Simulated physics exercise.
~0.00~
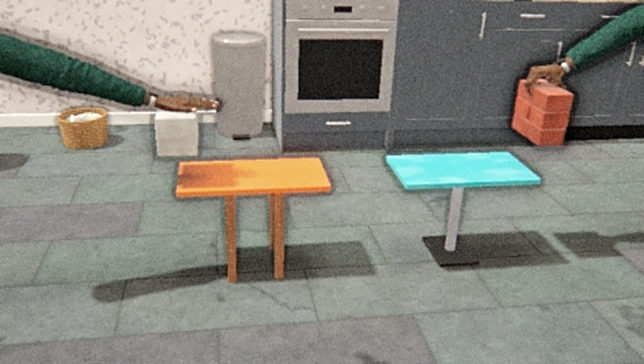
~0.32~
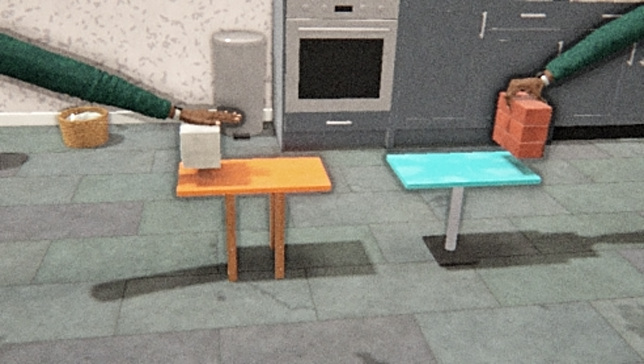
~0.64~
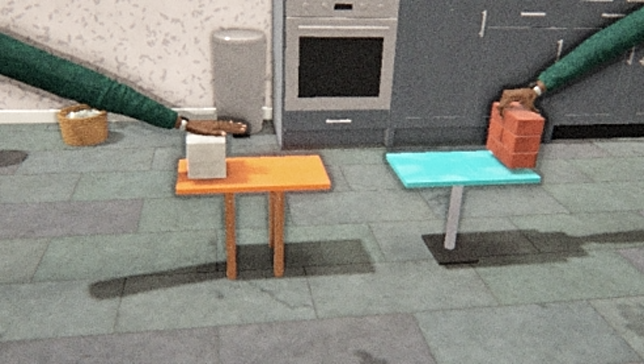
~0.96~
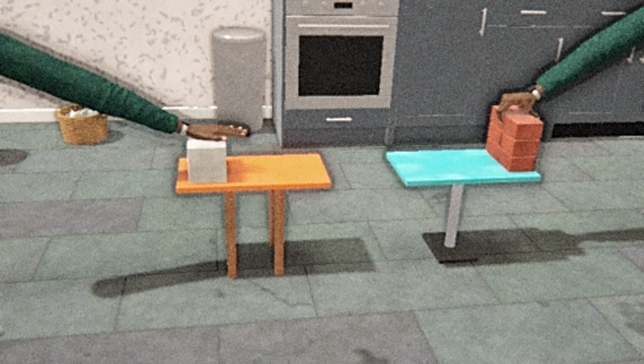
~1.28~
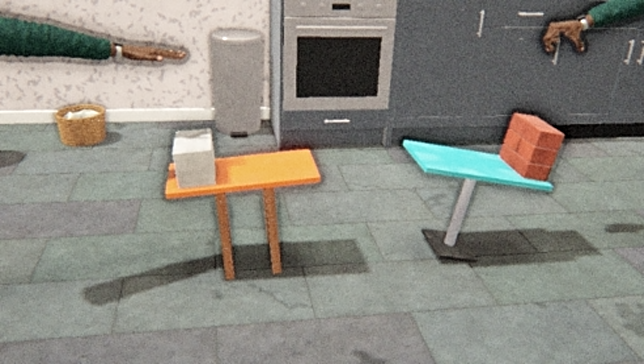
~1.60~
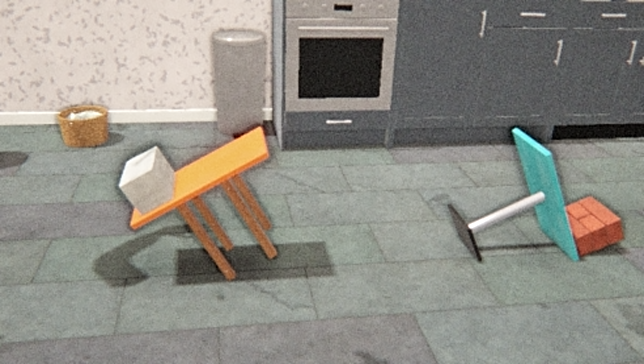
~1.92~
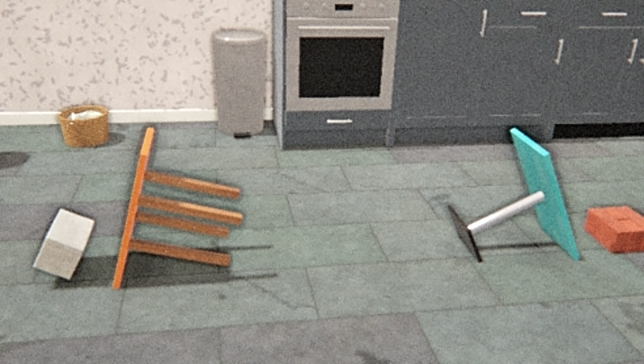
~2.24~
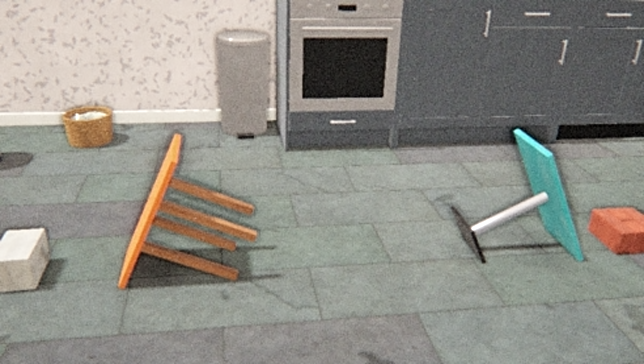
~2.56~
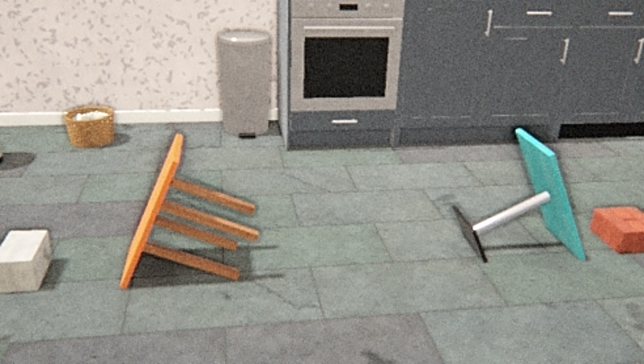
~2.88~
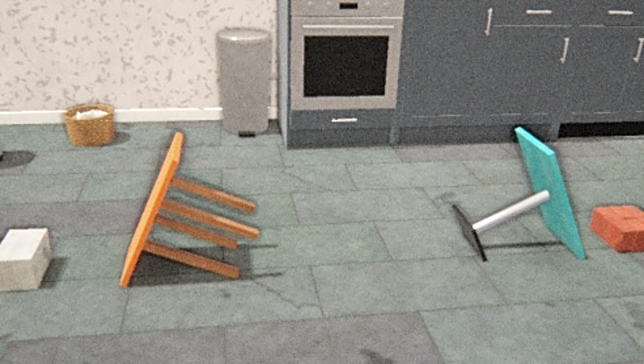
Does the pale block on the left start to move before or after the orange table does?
The pale block moves before the orange table does. A hand brings it over and sets it down while the table stands still, and the table only tips afterwards.
